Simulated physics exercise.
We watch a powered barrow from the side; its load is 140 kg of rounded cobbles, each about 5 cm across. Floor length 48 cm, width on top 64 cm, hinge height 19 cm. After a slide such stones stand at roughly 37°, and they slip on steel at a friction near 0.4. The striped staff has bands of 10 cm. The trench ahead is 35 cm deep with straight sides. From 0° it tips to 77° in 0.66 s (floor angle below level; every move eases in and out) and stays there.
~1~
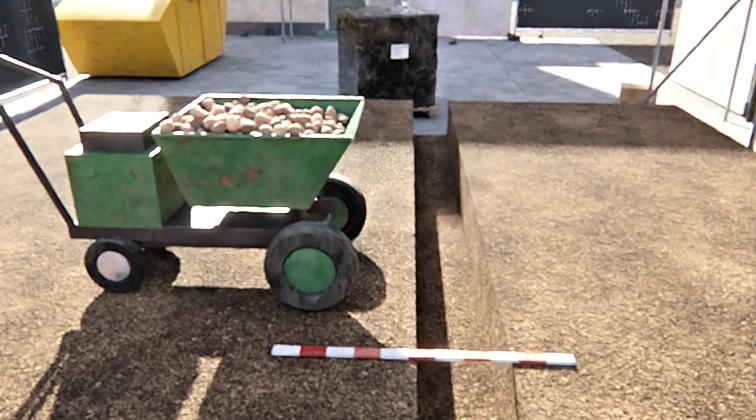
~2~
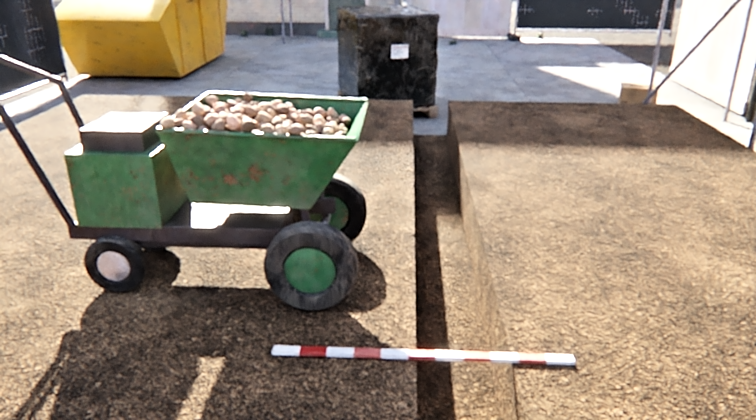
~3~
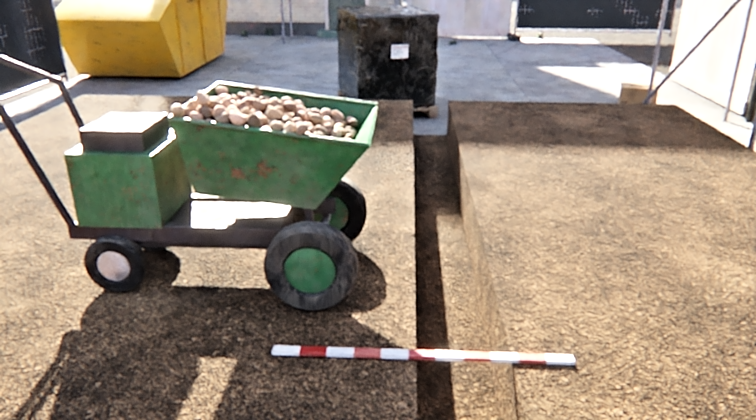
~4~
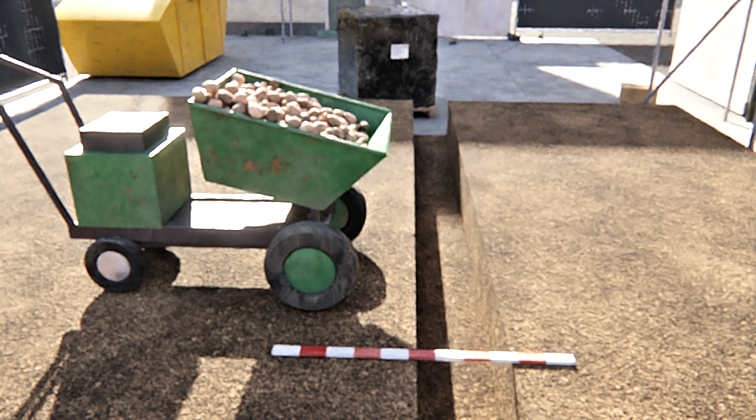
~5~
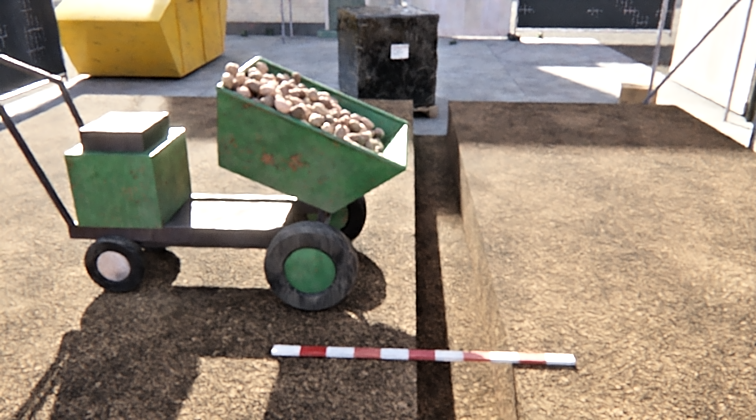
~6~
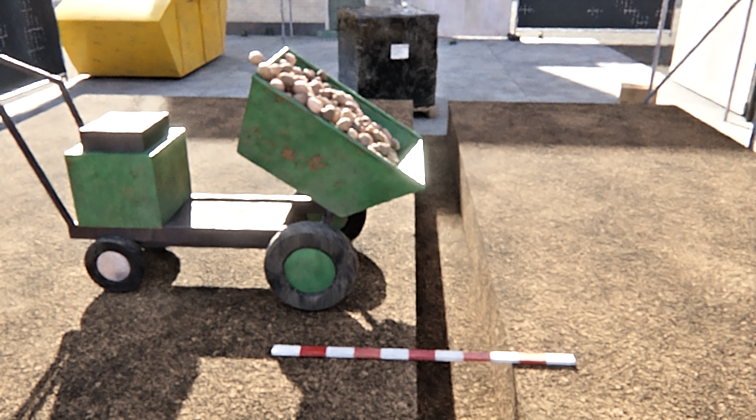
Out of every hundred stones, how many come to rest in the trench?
Roughly 50 per cent ends in the trench.
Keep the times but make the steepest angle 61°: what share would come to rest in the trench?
In that case some 25 per cent.
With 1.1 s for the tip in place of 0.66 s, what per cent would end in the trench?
In that case some 65 per cent.
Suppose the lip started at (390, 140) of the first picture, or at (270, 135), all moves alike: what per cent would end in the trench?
First some 25, then 85 per cent.
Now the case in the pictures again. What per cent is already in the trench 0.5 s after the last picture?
About 15 per cent by then.
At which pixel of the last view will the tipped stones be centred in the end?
Around (485, 305).
Then, 0.2 s after the last picture the floor is at 66°, 100 % in the tray; the foremost stones are at (452, 219).
Then, 0.5 s after the last picture the floor is at 77°, 50 % in the tray, 17 % in the trench, 32 % past the trench; the foremost stones are at (568, 280).
Then, 0.8 s after the last picture the floor is at 77°, 14 % in the tray, 35 % in the trench, 51 % past the trench; the foremost stones are past the picture's edge.
Then, 2.8 s after the last picture the floor is at 77°, 0 % in the tray, 50 % in the trench, 49 % past the trench; the foremost stones are past the picture's edge.
